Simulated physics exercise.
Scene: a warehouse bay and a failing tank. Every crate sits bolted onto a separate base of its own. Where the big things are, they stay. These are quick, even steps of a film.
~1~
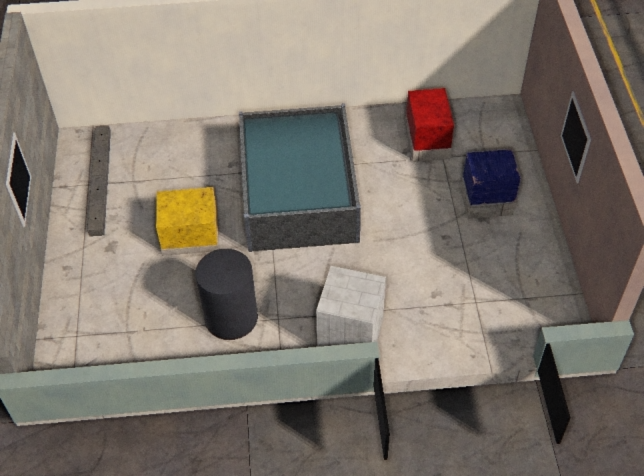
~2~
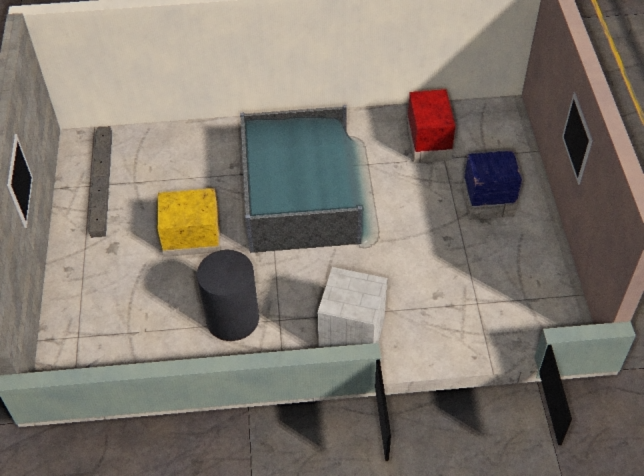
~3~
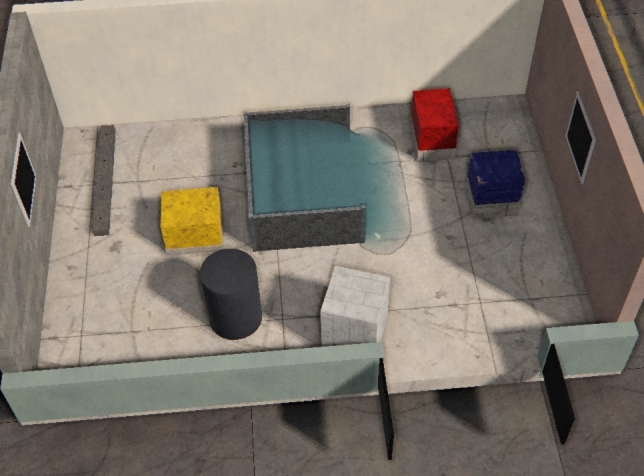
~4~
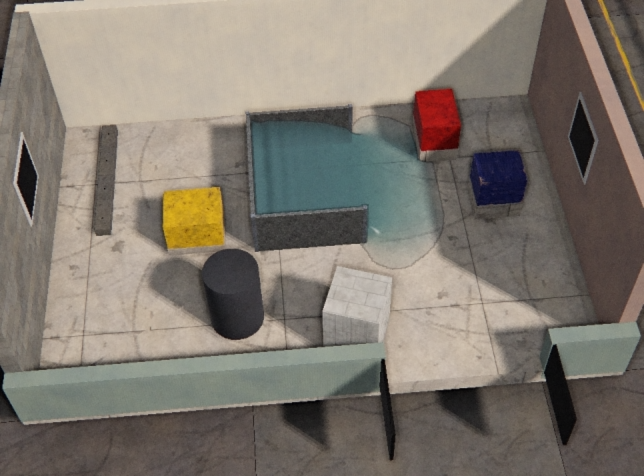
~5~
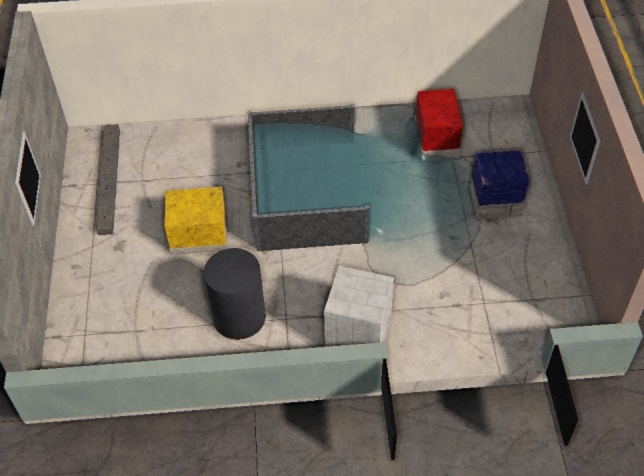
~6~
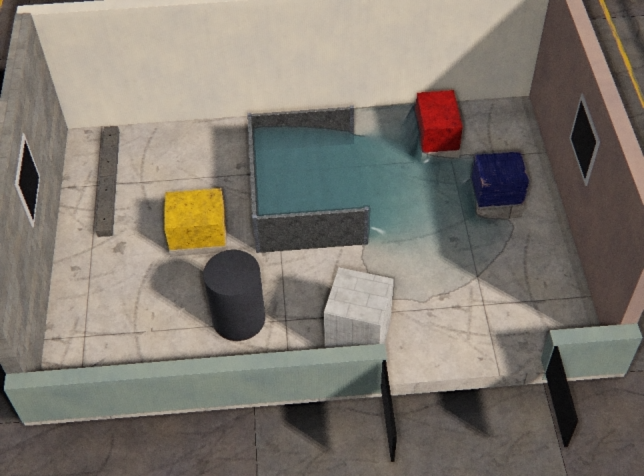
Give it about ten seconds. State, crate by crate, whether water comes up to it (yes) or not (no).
Blue crate - yes; yellow crate - no; red crate - yes.
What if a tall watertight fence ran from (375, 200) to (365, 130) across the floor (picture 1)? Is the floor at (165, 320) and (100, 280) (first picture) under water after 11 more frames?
In order, I'd call them bare and bare.
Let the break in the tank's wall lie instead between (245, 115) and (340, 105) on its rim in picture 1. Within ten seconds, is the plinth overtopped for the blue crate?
Looking at the blue crate, it is left alone.
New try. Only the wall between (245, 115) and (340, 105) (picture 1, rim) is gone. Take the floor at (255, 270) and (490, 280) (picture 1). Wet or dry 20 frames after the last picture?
Untouched, then inundated.
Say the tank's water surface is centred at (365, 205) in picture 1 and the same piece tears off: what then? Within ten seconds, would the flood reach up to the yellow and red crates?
Note - yellow is left dry; red is overtopped.
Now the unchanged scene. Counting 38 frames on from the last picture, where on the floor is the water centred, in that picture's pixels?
I'd place it roughly at (402, 212).
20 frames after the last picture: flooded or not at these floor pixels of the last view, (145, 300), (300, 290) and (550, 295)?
Status by point, in sequence: Unwetted; unwetted; waterlogged.
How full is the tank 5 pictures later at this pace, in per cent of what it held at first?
That comes to about 40 per cent.
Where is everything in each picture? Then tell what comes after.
The first frame shows still water in the tank at (297, 162).
In the second frame, water pours out at (350, 181) and has run to a hidden place.
In the third frame, the front is at (373, 131), out from the gap at (353, 181).
In the fourth frame, the front is at (387, 121), out from the gap at (355, 182).
In the fifth frame, water pours out at (357, 182) and has run to (408, 110).
In the sixth frame, water pours out at (357, 184) and has run to a hidden place.
A moment on, water covers 30 % of the floor; the blue crate water round its plinth, the yellow crate not reached, the red crate water round its plinth.
Next, water covers 40 % of the floor; the blue crate water round its plinth, the yellow crate not reached, the red crate water round its plinth.
Then, water covers 50 % of the floor; the blue crate water round its plinth, the yellow crate not reached, the red crate water round its plinth.
Later, water covers 65 % of the floor; the blue crate water round its plinth, the yellow crate water round its plinth, the red crate water round its plinth.
In the end, water covers 95 % of the floor; the blue crate was topped, the yellow crate stayed above the water, the red crate was topped.
